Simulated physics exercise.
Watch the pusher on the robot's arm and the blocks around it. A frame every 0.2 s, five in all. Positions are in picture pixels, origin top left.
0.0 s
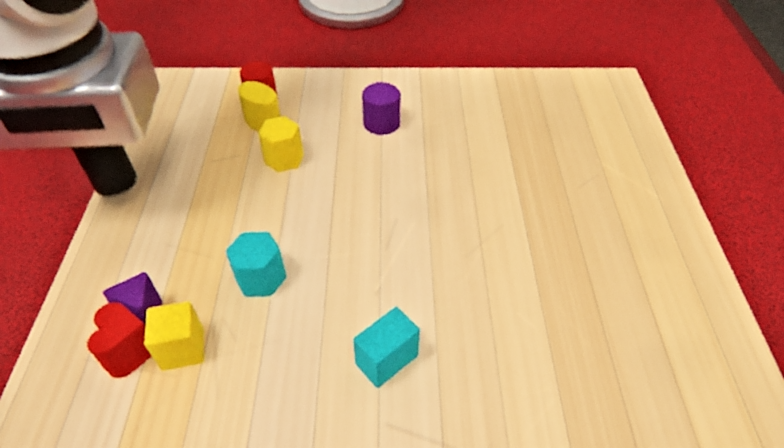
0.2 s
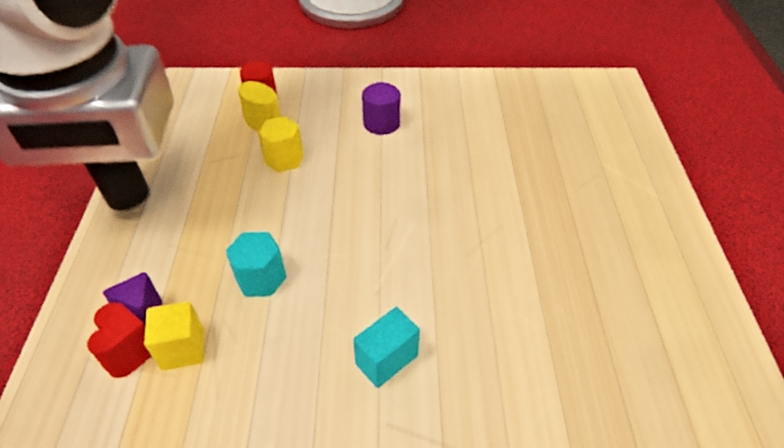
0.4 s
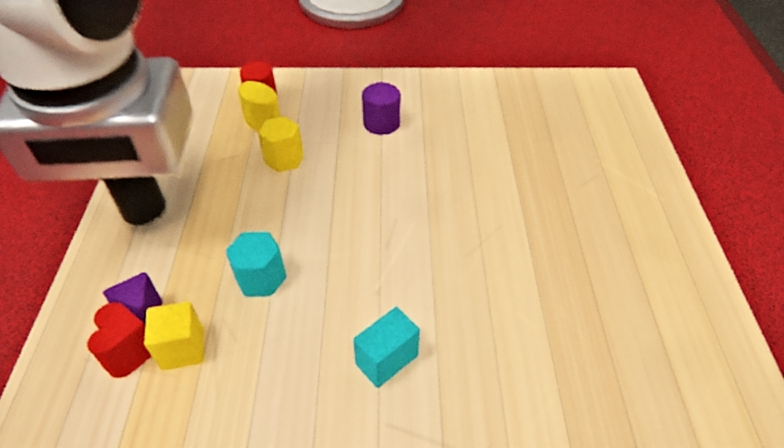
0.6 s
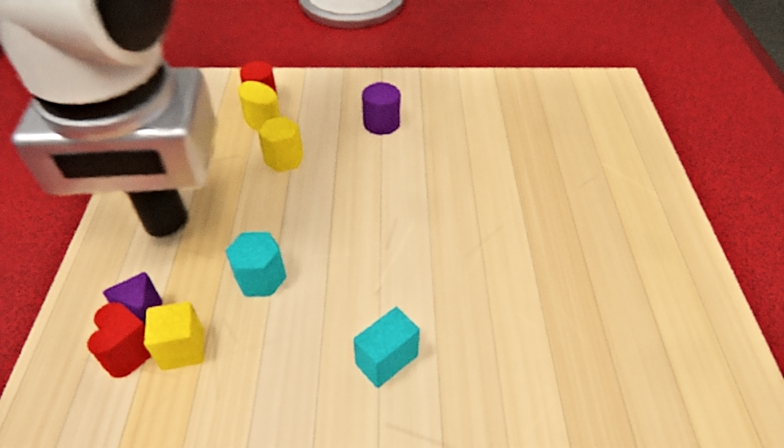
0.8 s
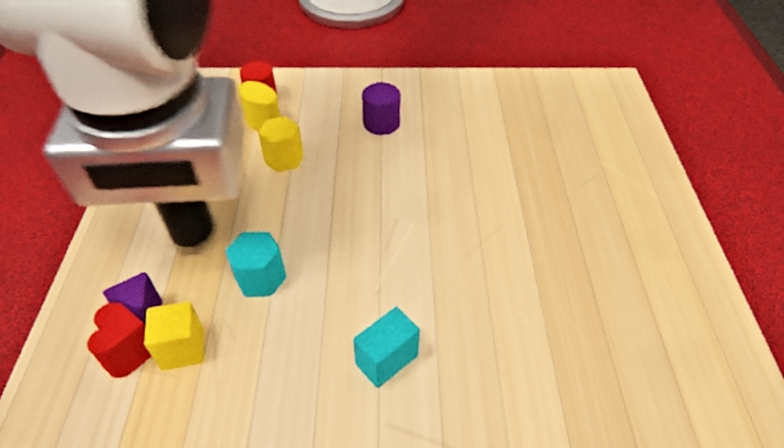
The robot arm's black pusher moves right and slightly down over the board, touching no blocks.
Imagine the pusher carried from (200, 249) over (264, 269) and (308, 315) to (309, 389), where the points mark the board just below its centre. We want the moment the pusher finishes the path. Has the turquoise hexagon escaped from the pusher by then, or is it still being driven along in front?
In the end it is beside or behind the pusher.
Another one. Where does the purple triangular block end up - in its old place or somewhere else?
Once the pusher is done, the purple triangular block remains in the old spot.
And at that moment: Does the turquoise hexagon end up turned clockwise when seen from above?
Answer: No.
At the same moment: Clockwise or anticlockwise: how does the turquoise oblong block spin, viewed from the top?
Looking from above, the answer is counterclockwise.
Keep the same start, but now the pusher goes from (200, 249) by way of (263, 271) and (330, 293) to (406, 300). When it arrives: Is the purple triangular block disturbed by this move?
Answer: Unmoved.
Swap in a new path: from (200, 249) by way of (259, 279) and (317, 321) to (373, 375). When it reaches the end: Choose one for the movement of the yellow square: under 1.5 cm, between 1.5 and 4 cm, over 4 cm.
Less than 1.5 cm.
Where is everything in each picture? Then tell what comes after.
Tip of the pusher (116, 182), middles of tops, purple triangular block (129, 289), turquoise hexagon (252, 249), turquoise oblong block (387, 333), in the first frame.
Pusher (128, 196), nothing pushed, in the second frame.
Pusher (145, 209), nothing pushed, in the third frame.
Pusher (166, 221), nothing pushed, in the fourth frame.
Pusher (193, 231), purple triangular block (129, 289), turquoise hexagon (252, 249), turquoise oblong block (387, 333), in the fifth frame.
On the path given first. One third of the way, pusher (259, 251); turquoise hexagon (287, 267), turned 20° clockwise.
Two thirds of the way, pusher (304, 298); turquoise hexagon (341, 313).
At the end, pusher (305, 374); purple triangular block unmoved; turquoise hexagon (361, 372), turned 45° anticlockwise; turquoise oblong block (408, 350), turned 60° anticlockwise.
